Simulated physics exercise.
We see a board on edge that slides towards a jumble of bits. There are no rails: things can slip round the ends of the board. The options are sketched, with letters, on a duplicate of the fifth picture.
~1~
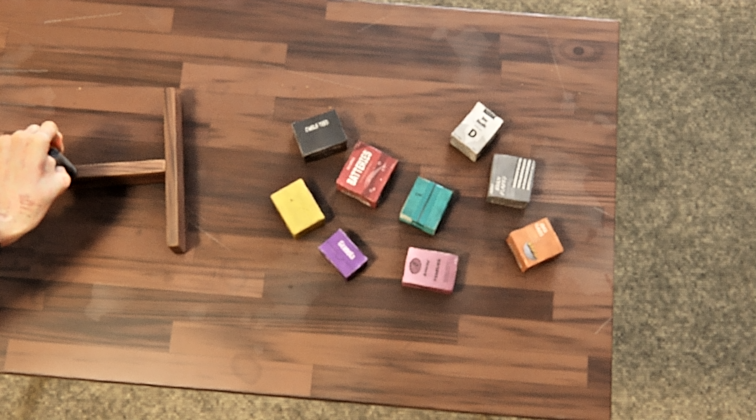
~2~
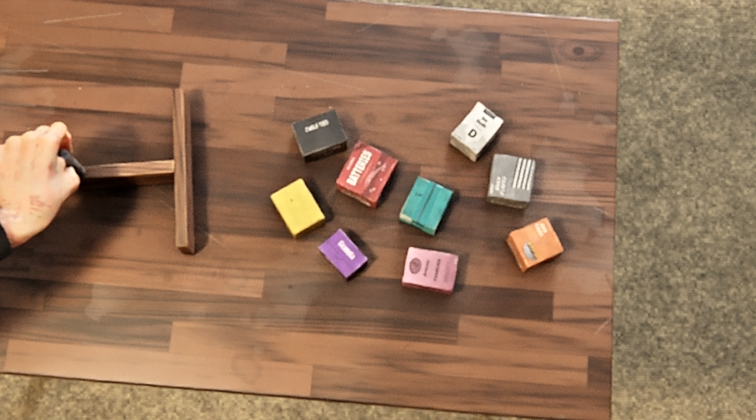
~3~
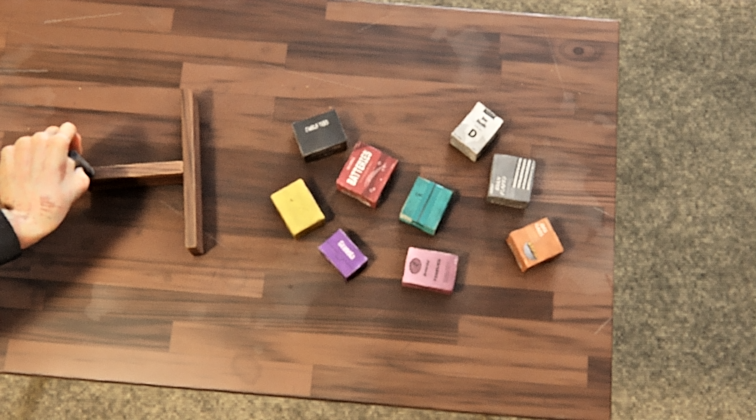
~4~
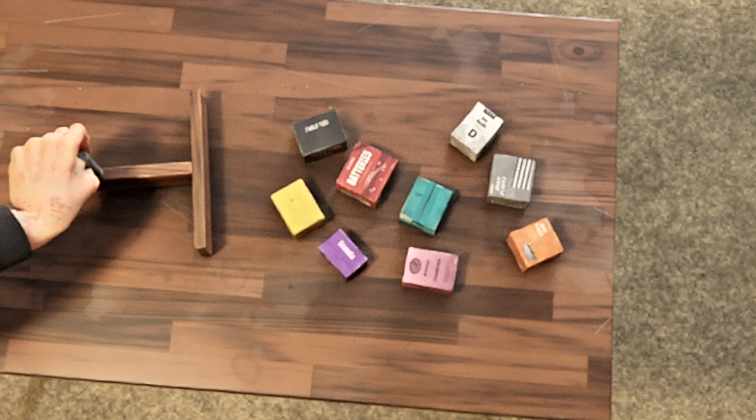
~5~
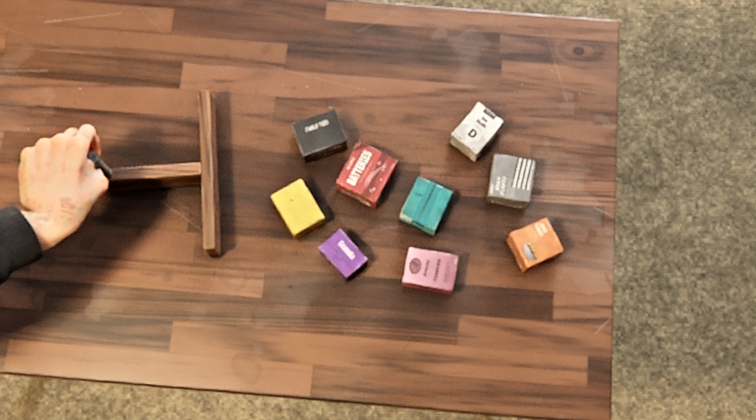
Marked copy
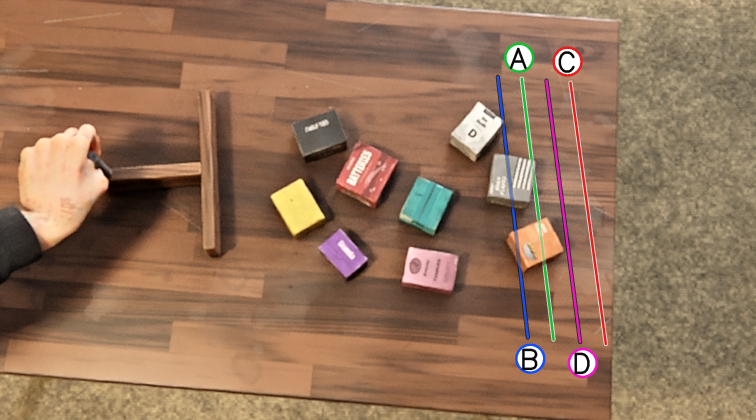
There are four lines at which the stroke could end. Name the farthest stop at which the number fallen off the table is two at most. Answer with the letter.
Line A.
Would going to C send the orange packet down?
Yes.
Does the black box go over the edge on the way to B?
By then, no.
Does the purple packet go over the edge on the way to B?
No.
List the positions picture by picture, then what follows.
Grey packet (511, 181); pink box (430, 272); yellow block (298, 210), in the first frame.
Board (179, 166); purple packet (344, 256), in the second frame.
Board (189, 166); turquoise box (426, 206), in the third frame.
Board (198, 167); red box (367, 175), in the fourth frame.
Board (206, 168); grey packet (511, 181); pink box (430, 272); yellow block (298, 210), in the fifth frame.
On the marked copy, A at (537, 205); B at (512, 203); C at (588, 209); D at (563, 207).
Following A. Soon after the start, board (324, 177); purple packet (352, 261); black box (356, 141).
Later, board (444, 187); orange packet (555, 246); grey packet (547, 185).
In the end, board (538, 194); orange packet over the edge; grey packet over the edge; two fallen.
As for the rest, B is within the limit but short; C drops five; D drops four.
